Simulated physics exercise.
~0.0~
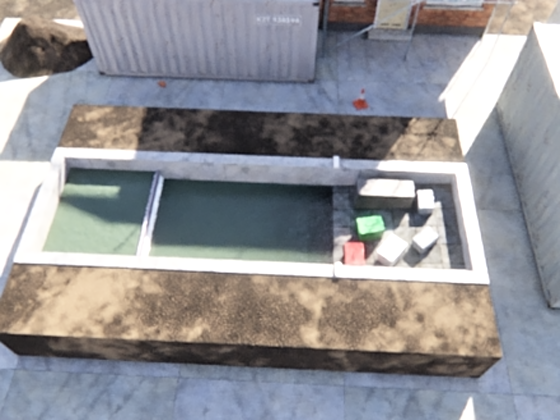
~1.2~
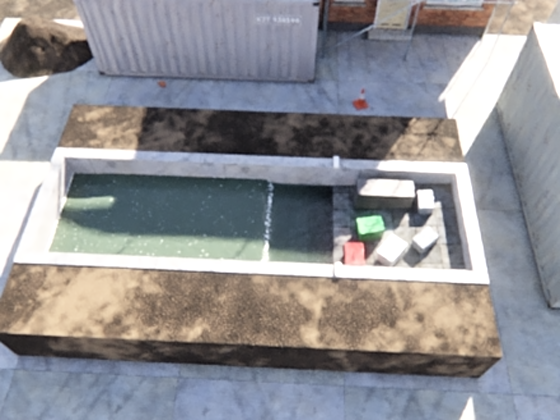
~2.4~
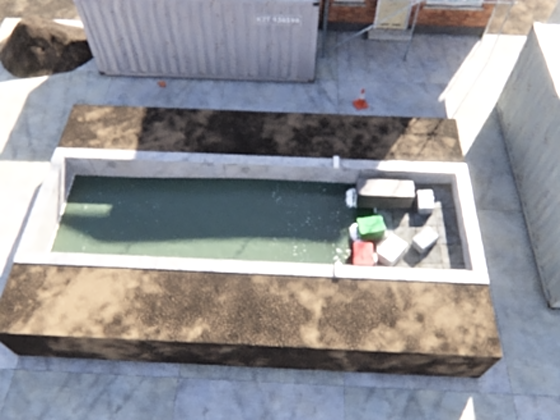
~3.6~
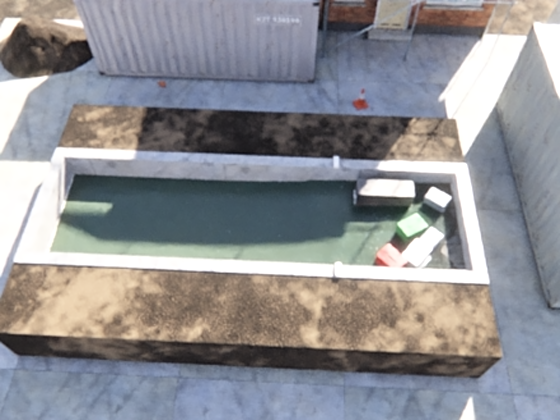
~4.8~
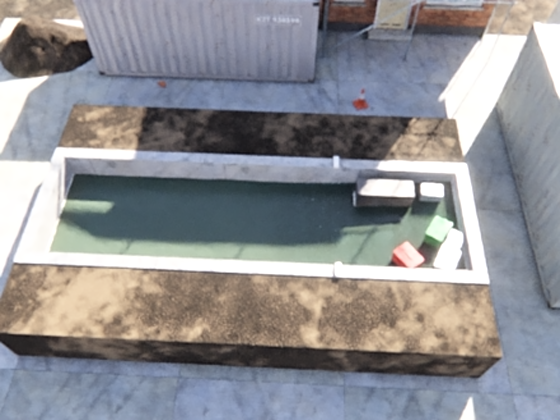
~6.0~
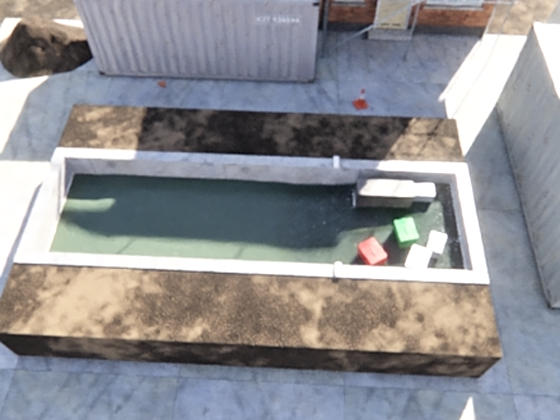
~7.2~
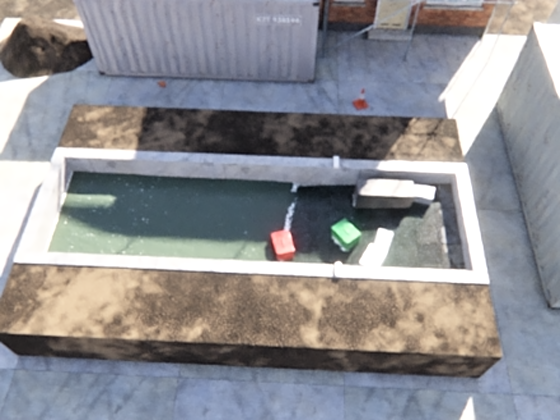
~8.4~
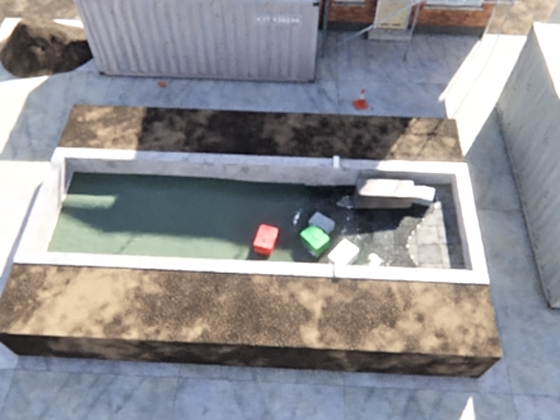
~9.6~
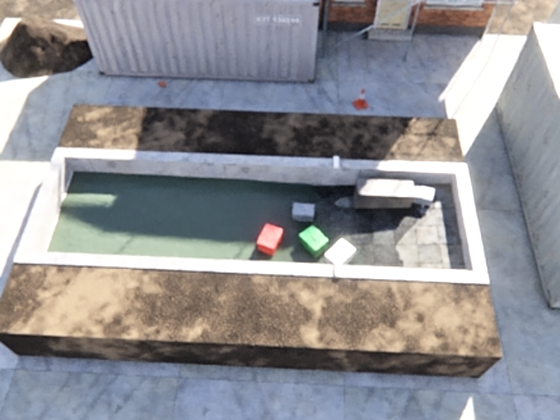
Water released from the left end of a long walled basin surges right up the ramp, shoving a red chest, a green chest and pale crates rightward, then drains back, carrying most left past the white edge marks, while one large pale crate stays near the upper wall.
